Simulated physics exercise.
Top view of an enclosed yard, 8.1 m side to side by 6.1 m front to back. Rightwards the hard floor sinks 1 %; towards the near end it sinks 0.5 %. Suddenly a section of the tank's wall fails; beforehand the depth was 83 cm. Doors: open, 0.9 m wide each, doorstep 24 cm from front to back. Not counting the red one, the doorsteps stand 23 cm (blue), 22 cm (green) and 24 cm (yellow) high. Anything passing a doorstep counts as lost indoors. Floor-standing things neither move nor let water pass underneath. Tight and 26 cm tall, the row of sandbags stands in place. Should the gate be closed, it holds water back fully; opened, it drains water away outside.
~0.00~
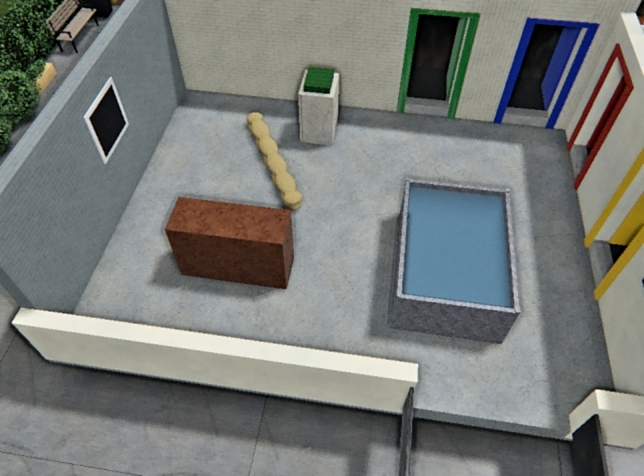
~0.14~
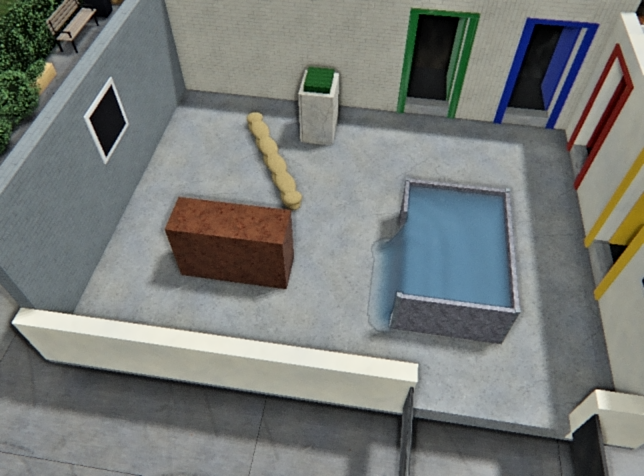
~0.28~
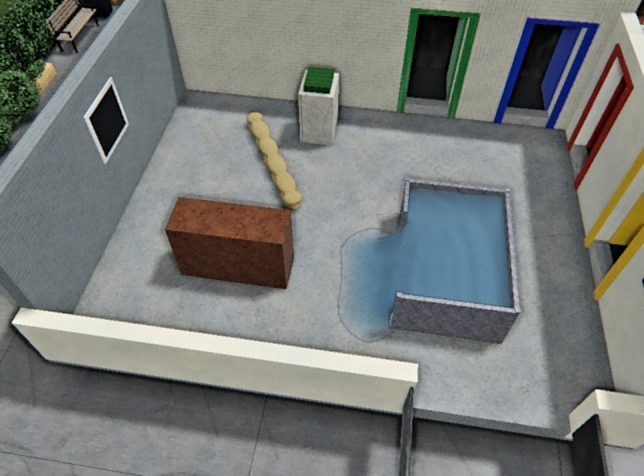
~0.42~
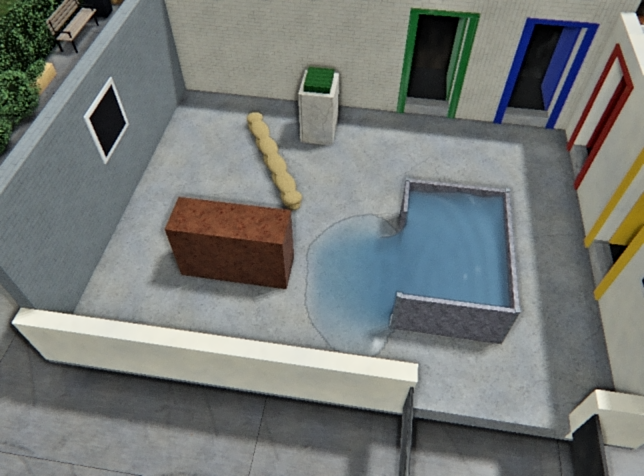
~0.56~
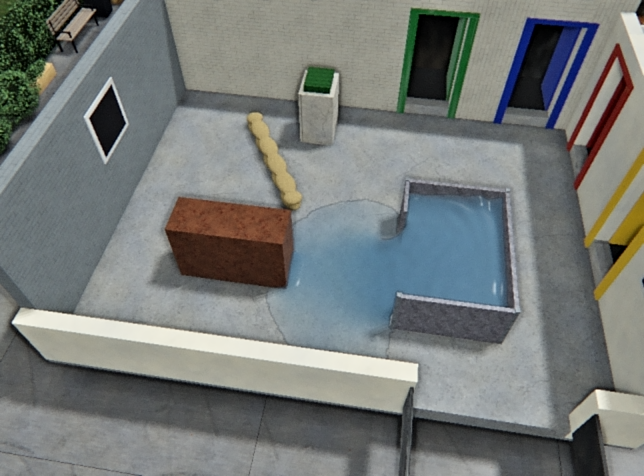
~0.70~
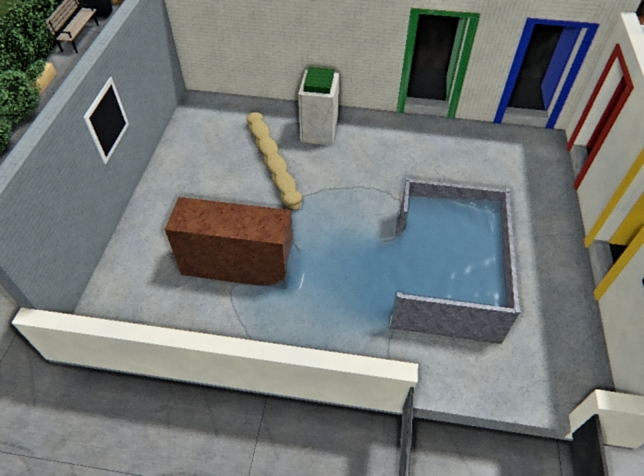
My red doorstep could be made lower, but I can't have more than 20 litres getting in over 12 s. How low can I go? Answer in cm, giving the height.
You could bring it down to roughly 8 cm.
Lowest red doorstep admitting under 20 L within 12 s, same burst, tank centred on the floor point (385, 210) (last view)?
9.0 cm or thereabouts.
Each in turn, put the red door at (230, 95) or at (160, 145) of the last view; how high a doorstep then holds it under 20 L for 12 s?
In turn: About 16 cm, about 11.5 cm.
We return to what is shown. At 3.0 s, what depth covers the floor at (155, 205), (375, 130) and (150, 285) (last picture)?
Close to 15, 2 and 7 cm deep.
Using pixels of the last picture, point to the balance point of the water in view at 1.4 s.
Roughly (366, 277).
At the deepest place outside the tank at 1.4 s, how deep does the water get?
Max depth: Near 50 cm.
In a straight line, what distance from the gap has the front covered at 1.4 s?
Roughly 5.0 m.
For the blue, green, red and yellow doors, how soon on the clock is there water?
Blue at 5.0 s, green at 3.8 s, red at 6.5 s and yellow at 6.5 s.
After 1.4 s water covers 30 % of the floor, deepest (50 cm) near (295, 277); it has not reached the red door.
After 3.0 s water covers 55 % of the floor, deepest (32 cm) near (62, 337); it has not reached the red door.
After 12.0 s water covers 95 % of the floor, deepest (11 cm) near (582, 416); 10 cm at the red door, 0 litres in over its 20 cm doorstep.
At the red door as built, the water arrived by 6.7 s and peaked near 13 cm at 8.0 s.
With a doorstep of 7 cm, 34 litres would have come in within the 12 s; with 9.5 cm, 9 litres. So under 20 litres takes about 8 cm.
